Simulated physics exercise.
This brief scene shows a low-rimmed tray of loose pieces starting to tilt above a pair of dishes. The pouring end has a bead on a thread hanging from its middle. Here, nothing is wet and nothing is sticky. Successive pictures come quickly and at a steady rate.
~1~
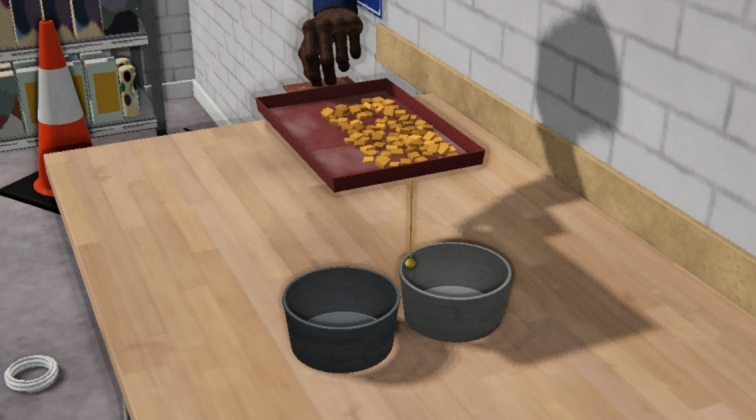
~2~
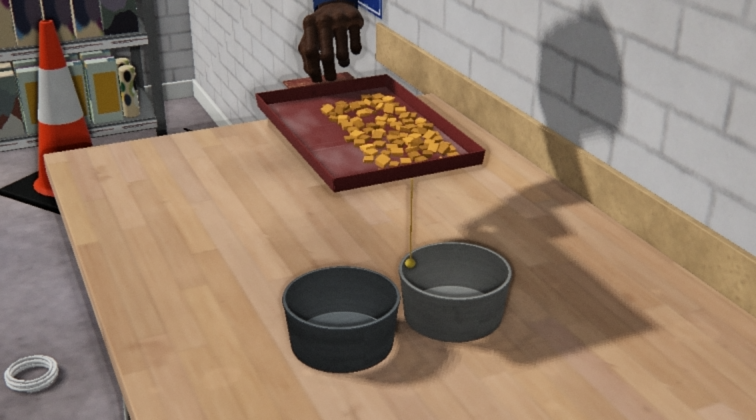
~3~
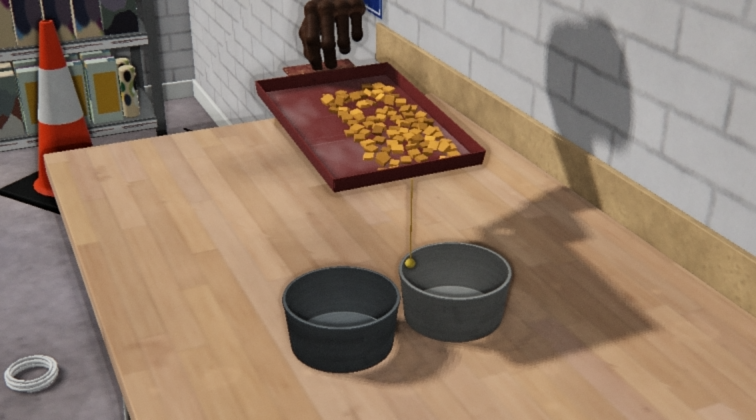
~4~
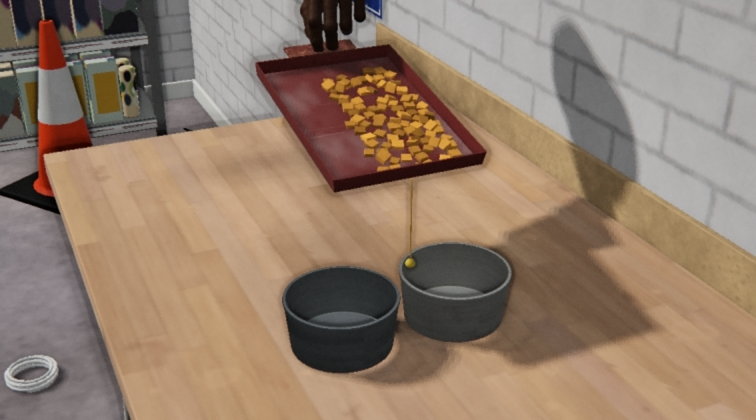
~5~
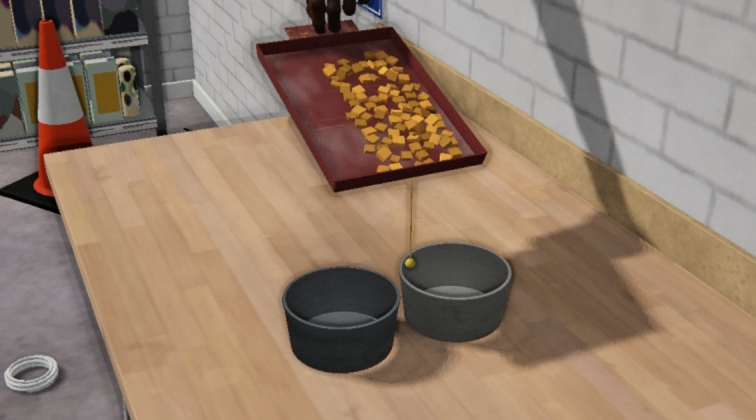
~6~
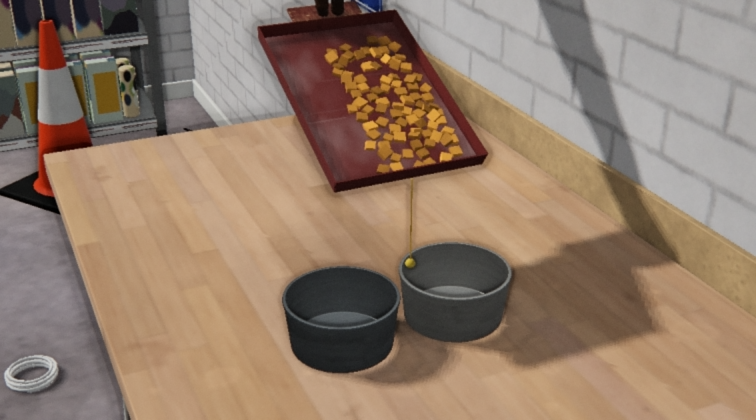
Dark hand raising the far end of a red tray of small orange crackers, tilting it toward two grey dishes below.
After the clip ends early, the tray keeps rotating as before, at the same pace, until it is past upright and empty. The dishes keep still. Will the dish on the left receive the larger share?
No - I'd say most of it lands in the right one, honestly.
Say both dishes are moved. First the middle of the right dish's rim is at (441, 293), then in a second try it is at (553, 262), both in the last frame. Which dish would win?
Case one: The dish at right. Case two: The dish at left.
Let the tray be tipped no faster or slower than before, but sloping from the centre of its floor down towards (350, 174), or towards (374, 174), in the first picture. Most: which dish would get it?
In turn: The left dish; the dish on the left.
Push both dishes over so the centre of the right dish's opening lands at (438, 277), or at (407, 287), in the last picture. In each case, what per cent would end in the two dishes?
In turn about 70 and about 60 percent.
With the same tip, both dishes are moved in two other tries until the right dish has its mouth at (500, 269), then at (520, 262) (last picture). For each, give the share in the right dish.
About 30 per cent, then about 10 per cent.
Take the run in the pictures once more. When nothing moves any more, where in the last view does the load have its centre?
Centre at rest, last view: Approx. (444, 331).
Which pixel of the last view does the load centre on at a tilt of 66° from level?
(425, 139).
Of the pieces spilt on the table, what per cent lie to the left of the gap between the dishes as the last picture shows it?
I make it about 10 percent or so.
Soon after the last picture, tray tipped steeply; nearly all on the tray; a stray few in the air.
A little later, tray tipped past a quarter turn; most on the tray; a stray few in the left dish; a small part in the right dish; a small part outside both; a stray few in the air.
Later still, tray tipped past a quarter turn; about a quarter in the left dish; about half in the right dish; about a third outside both.
At rest, tray tipped past a quarter turn; about a quarter in the left dish; about half in the right dish; about a third outside both.
